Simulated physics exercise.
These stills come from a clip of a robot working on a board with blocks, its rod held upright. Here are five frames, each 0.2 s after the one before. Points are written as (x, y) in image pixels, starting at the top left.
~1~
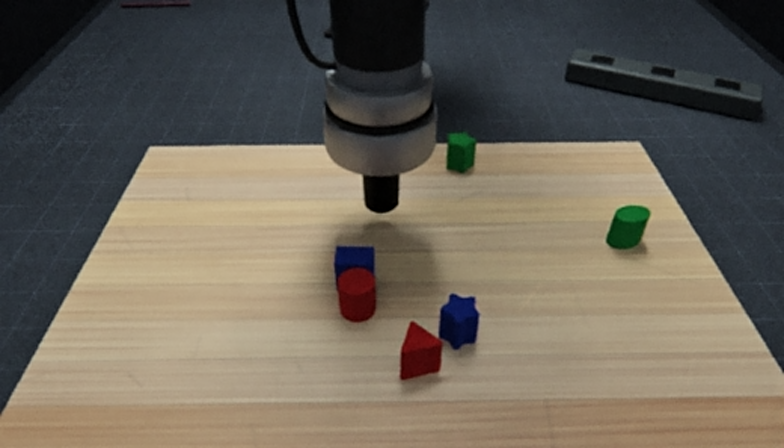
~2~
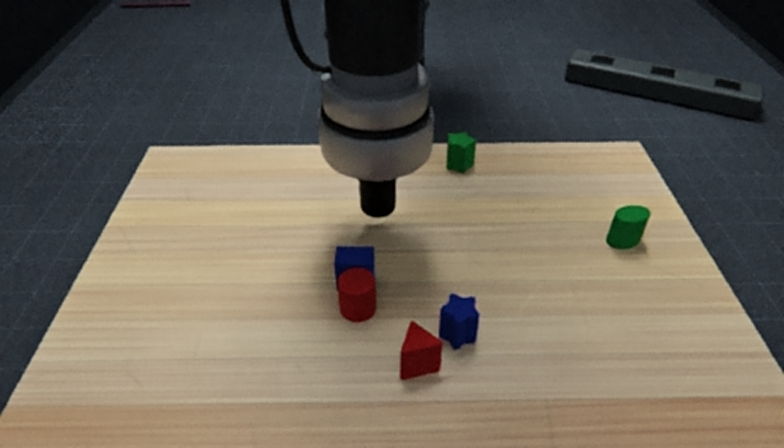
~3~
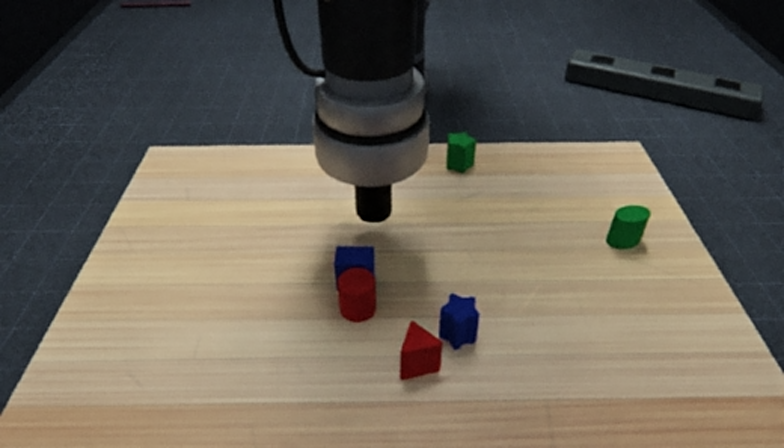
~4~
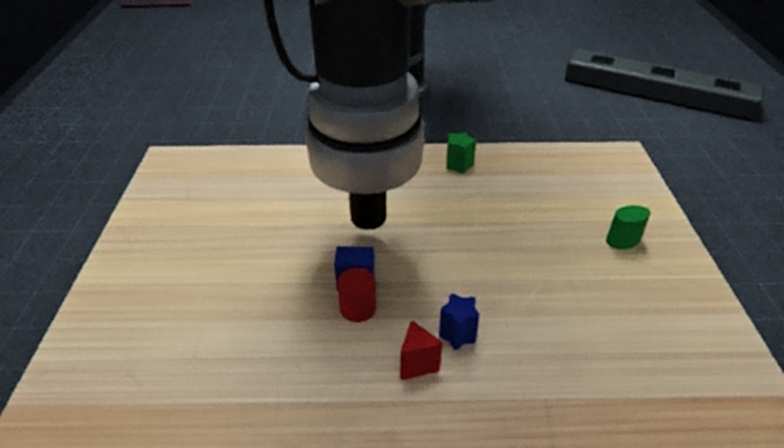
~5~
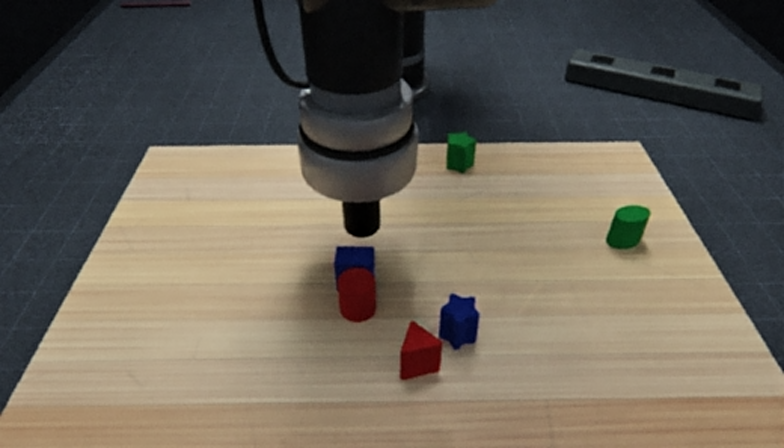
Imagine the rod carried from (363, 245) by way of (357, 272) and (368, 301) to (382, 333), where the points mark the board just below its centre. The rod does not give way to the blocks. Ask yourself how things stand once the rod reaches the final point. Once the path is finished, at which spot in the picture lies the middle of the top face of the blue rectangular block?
Most likely (375, 336).
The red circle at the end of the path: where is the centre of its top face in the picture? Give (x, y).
It will likely be found at (355, 363).
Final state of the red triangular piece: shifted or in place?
It is untouched.
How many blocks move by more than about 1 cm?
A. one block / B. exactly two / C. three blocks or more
I'll go with B - exactly two.
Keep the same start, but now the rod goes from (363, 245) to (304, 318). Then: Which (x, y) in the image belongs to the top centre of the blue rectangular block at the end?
The middle of its upper face will lie at (340, 292).
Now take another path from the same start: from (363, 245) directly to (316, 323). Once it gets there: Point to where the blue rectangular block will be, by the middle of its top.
If I read the scene right, the answer is (334, 318).
The first path, step by step. One third of the way, rod (356, 254); blue rectangular block (356, 268); red circle (357, 293).
Two thirds of the way, rod (368, 283); blue rectangular block (365, 300); red circle (359, 327).
At the end, rod (381, 315); blue rectangular block (375, 336), turned 20° clockwise; red circle (355, 363); red triangular piece unmoved.
